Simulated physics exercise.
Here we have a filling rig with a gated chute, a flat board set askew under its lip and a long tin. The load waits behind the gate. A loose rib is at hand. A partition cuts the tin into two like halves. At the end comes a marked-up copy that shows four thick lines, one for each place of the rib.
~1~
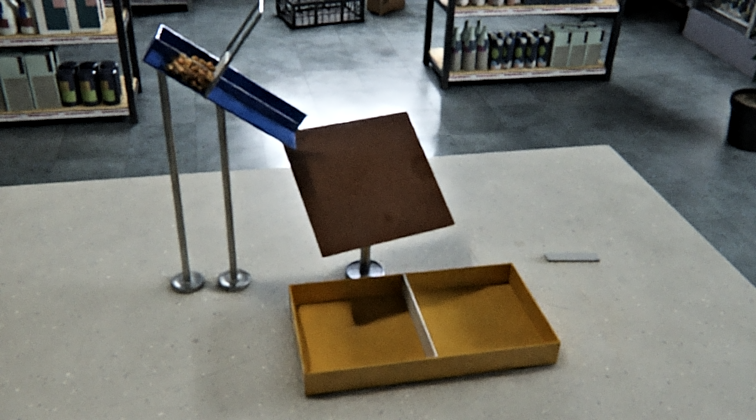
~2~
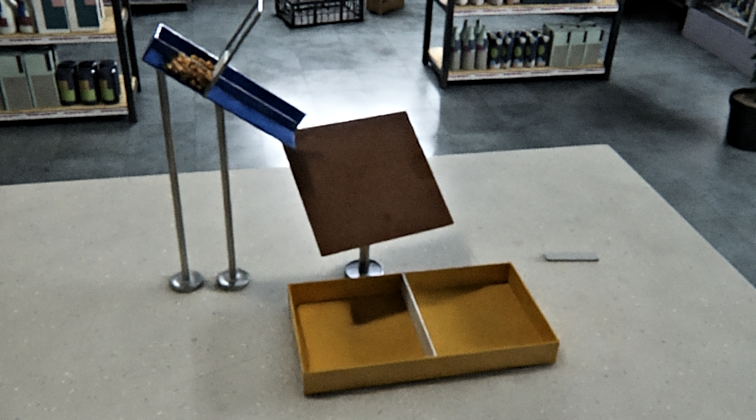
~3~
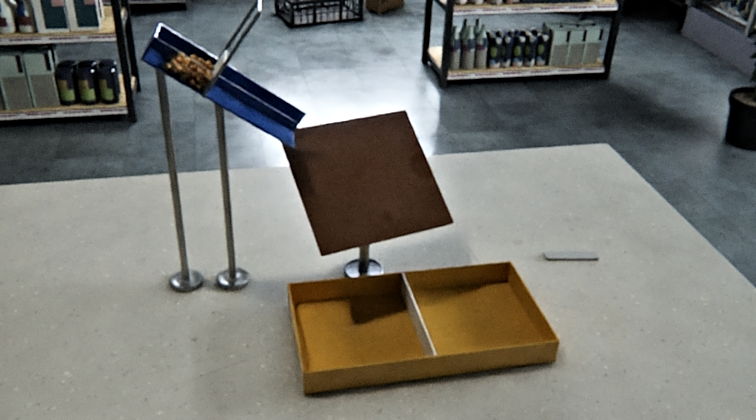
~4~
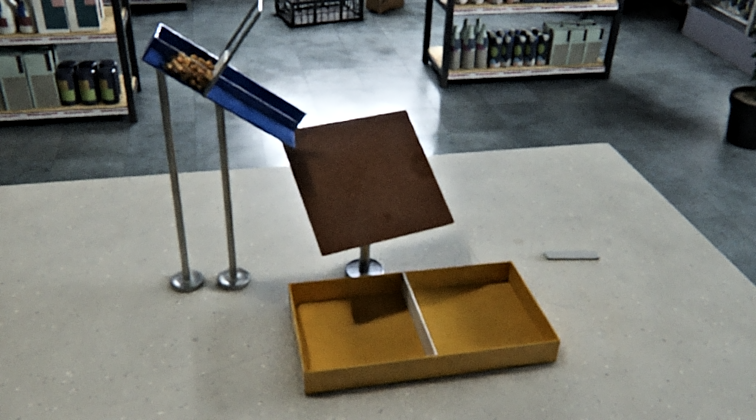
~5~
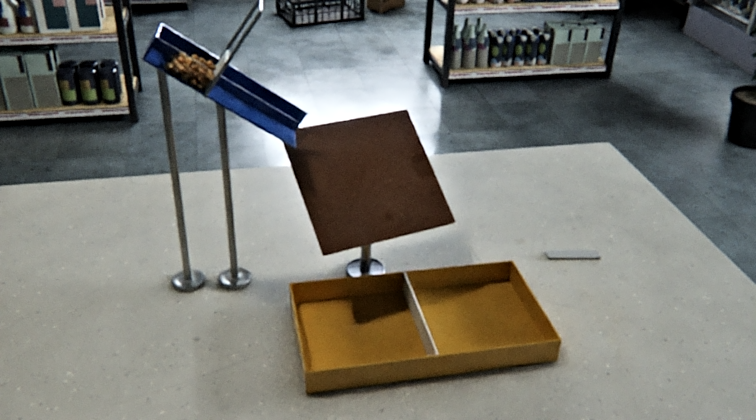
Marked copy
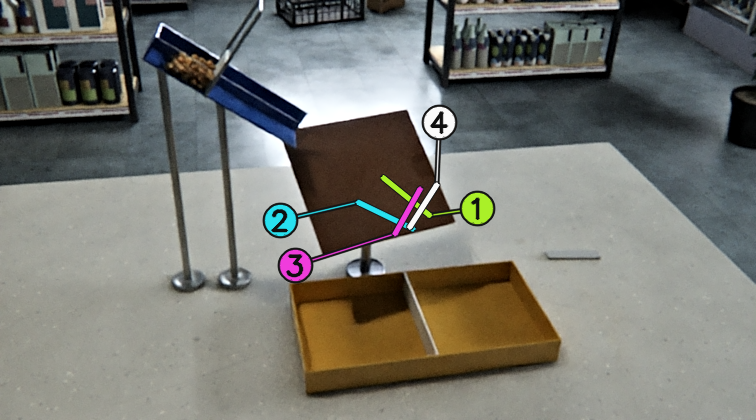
The clip opens on a blue chute on two metal posts, holding a cluster of small brown pieces above a tilted dark brown board and a yellow, two-part open box on a pale tabletop. Throughout, the pieces stay put in the chute and nothing visibly moves beyond a faint shift of the view.
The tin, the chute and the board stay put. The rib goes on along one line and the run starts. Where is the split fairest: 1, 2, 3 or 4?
Take 4.
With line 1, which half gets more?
Right.
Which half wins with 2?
The right half.
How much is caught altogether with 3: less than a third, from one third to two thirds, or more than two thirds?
It is more than two thirds.
On the marked copy, line 1 from (383, 177) to (429, 215); line 2 from (358, 202) to (412, 228); line 3 from (420, 188) to (395, 233); line 4 from (436, 184) to (409, 227).
For line 1, of what is caught, none in the left half, all in the right.
For line 2, of what is caught, a small part in the left half, nearly all in the right.
For line 3, of what is caught, nearly all in the left half, a small part in the right.
For line 4, of what is caught, about two thirds in the left half, about a third in the right.
